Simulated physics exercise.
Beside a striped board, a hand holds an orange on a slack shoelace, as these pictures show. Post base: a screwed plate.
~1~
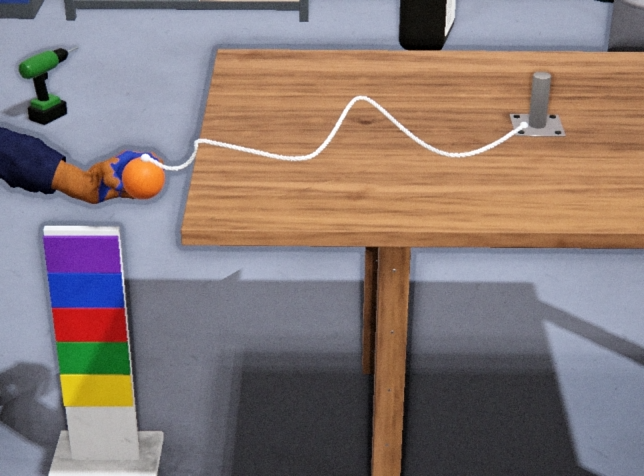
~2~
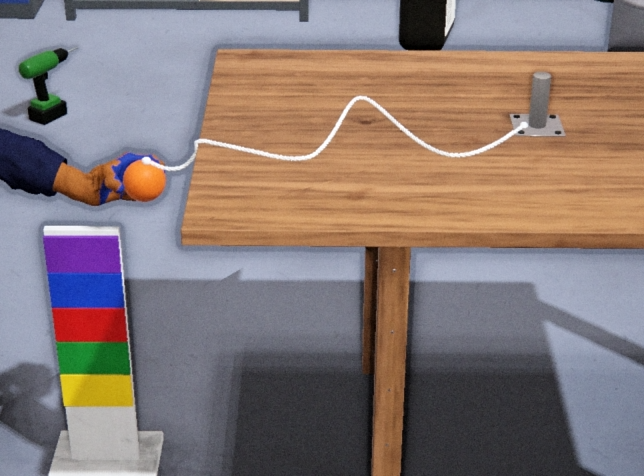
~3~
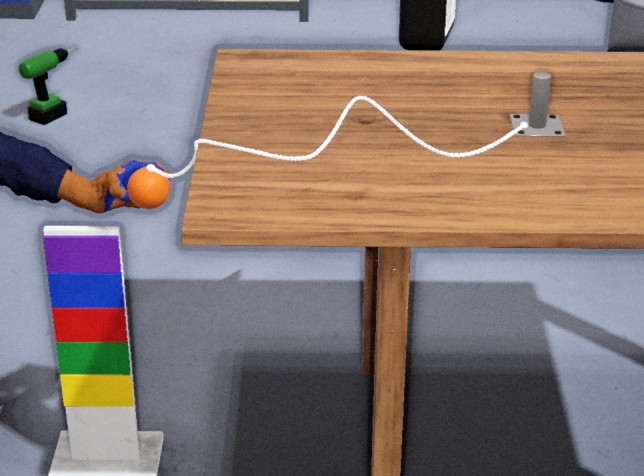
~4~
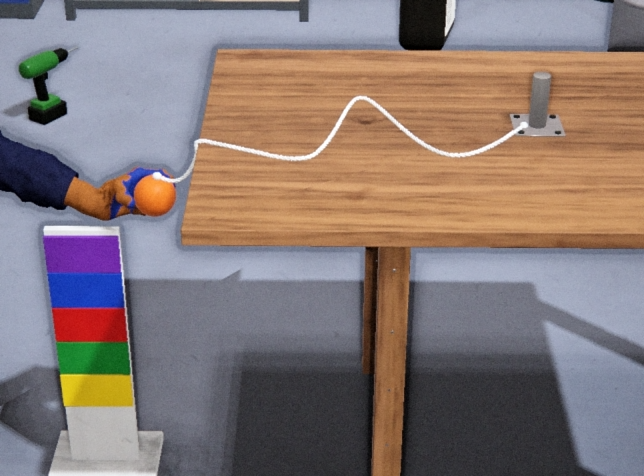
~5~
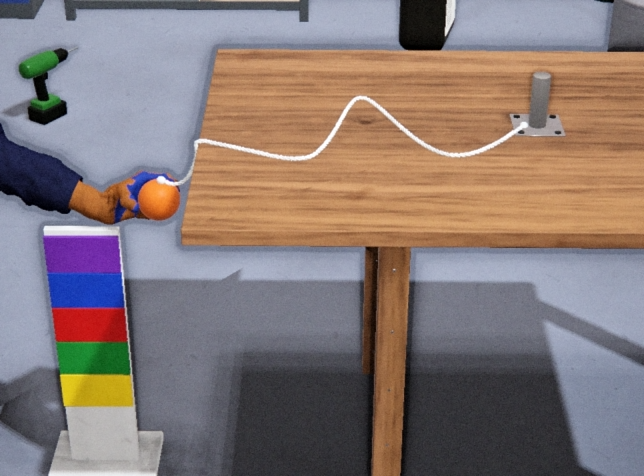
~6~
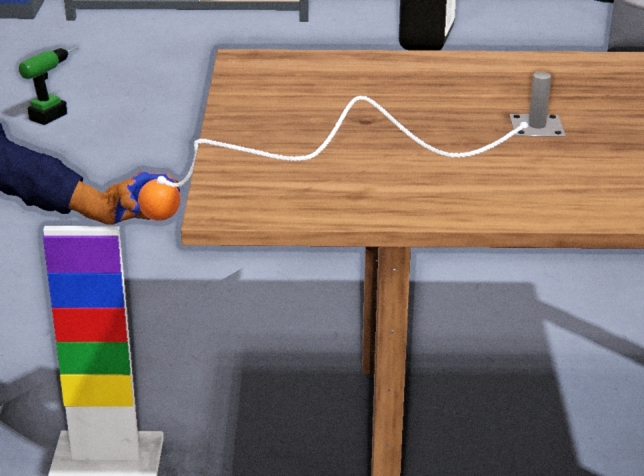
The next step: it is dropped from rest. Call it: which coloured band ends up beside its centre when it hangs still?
Yellow, beside its centre.
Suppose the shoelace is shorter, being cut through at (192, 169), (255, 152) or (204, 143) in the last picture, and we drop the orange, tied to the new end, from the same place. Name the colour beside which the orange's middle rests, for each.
Lab note - try 1: Green; try 2: Blue; try 3: Red.
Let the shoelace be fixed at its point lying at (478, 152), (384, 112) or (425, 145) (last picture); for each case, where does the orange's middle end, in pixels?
It would sit near (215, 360) the first time, (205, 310) the second and (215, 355) the third.
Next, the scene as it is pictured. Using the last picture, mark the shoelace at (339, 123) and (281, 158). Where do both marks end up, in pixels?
About (200, 143), and the other about (205, 239).
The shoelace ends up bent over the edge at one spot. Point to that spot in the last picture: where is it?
Pixel (341, 120) or thereabouts.
A little later, orange near (216, 355); level with green.
Next, orange near (218, 374); level with yellow.
When it is over, orange near (218, 381); level with yellow. The shoelace holds its middle at yellow.
